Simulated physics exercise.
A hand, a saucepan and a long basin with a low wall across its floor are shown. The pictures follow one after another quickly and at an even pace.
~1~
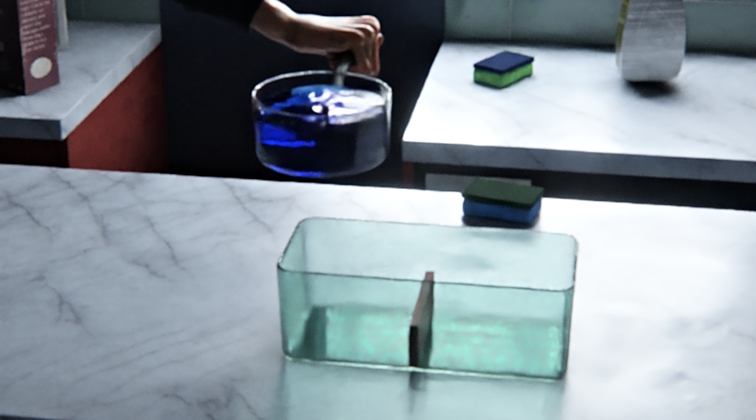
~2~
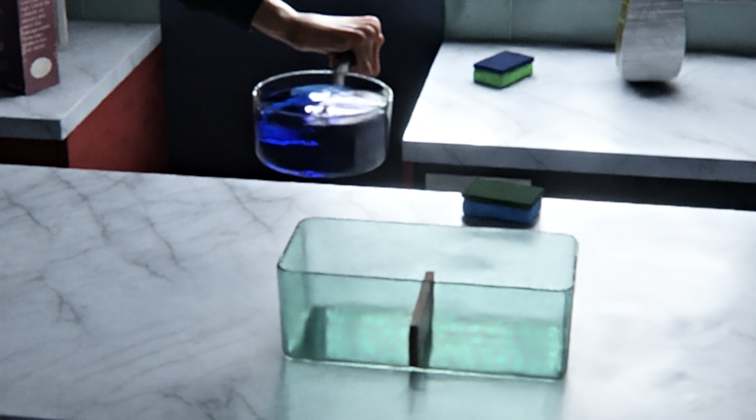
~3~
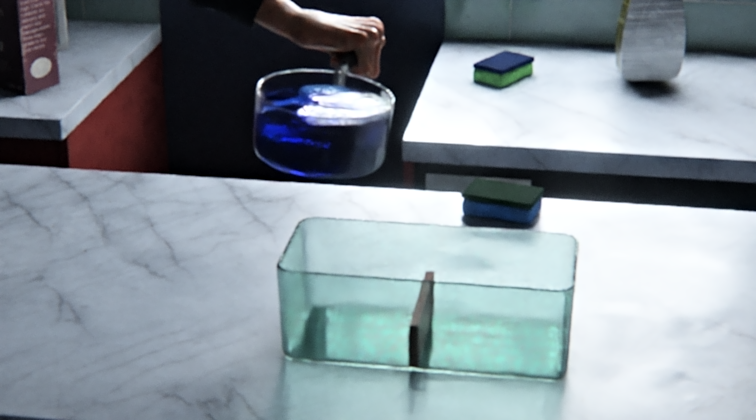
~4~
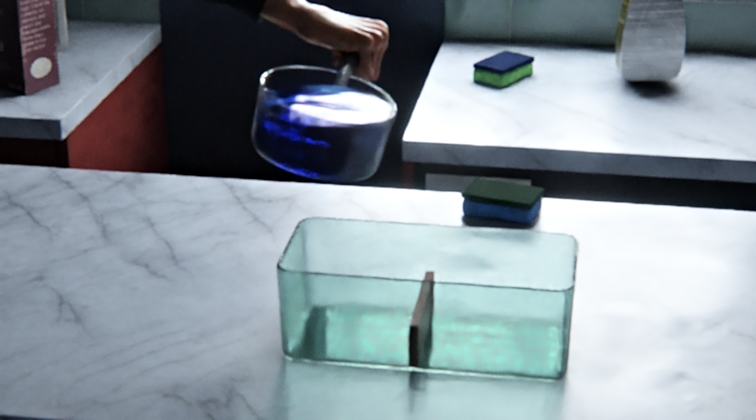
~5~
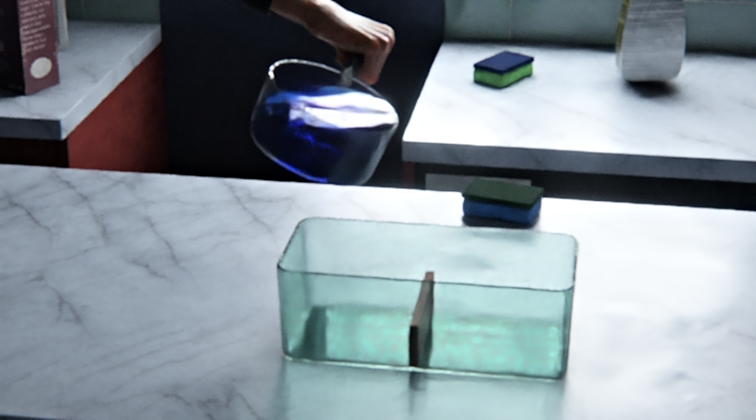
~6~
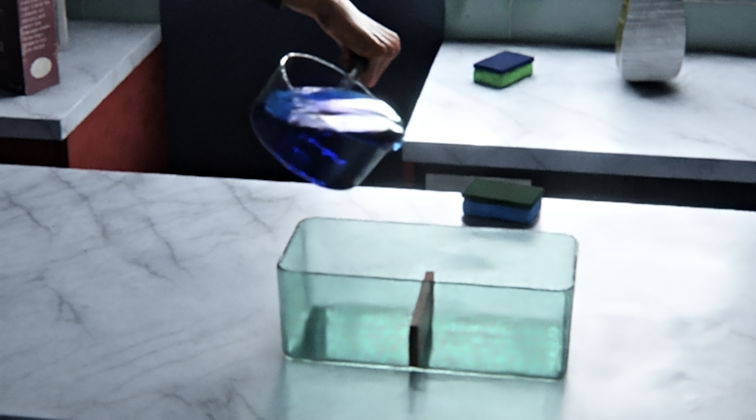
We see a hand holding a clear glass saucepan of blue liquid above a marble counter, behind a greenish glass basin with a low dark divider; the hand gradually tilts the pan rightward, and the liquid reaches its lowered rim.
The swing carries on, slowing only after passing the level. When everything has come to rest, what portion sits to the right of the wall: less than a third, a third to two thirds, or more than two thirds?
The share right of the wall will be moderate, one third to two thirds.
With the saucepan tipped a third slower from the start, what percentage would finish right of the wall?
I'd say roughly 65 in every hundred ends up there.
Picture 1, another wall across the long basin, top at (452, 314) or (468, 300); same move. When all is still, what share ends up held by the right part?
Try 1: Some 30 %; try 2: 10 %.
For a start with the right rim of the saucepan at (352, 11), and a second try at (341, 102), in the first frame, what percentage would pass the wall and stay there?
Start one gives close to 40 percent, start two close to 10 percent.
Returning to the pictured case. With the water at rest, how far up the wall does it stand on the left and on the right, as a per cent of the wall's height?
Left 40 per cent, right 40.
A moment on, the saucepan is tipped right over and 20 per cent is still to pour, 2 is left of the wall and 34 right of it.
Next, the saucepan is tipped right over and 3 per cent is still to pour, 34 is left of the wall and 55 right of it.
Then the saucepan is tipped right over and 0 per cent is still to pour, 43 is left of the wall and 54 right of it.
Later the saucepan is tipped right over and 0 per cent is still to pour, 43 is left of the wall and 54 right of it.
At rest 43 per cent lies left of the wall, 54 right of it and 2 outside.
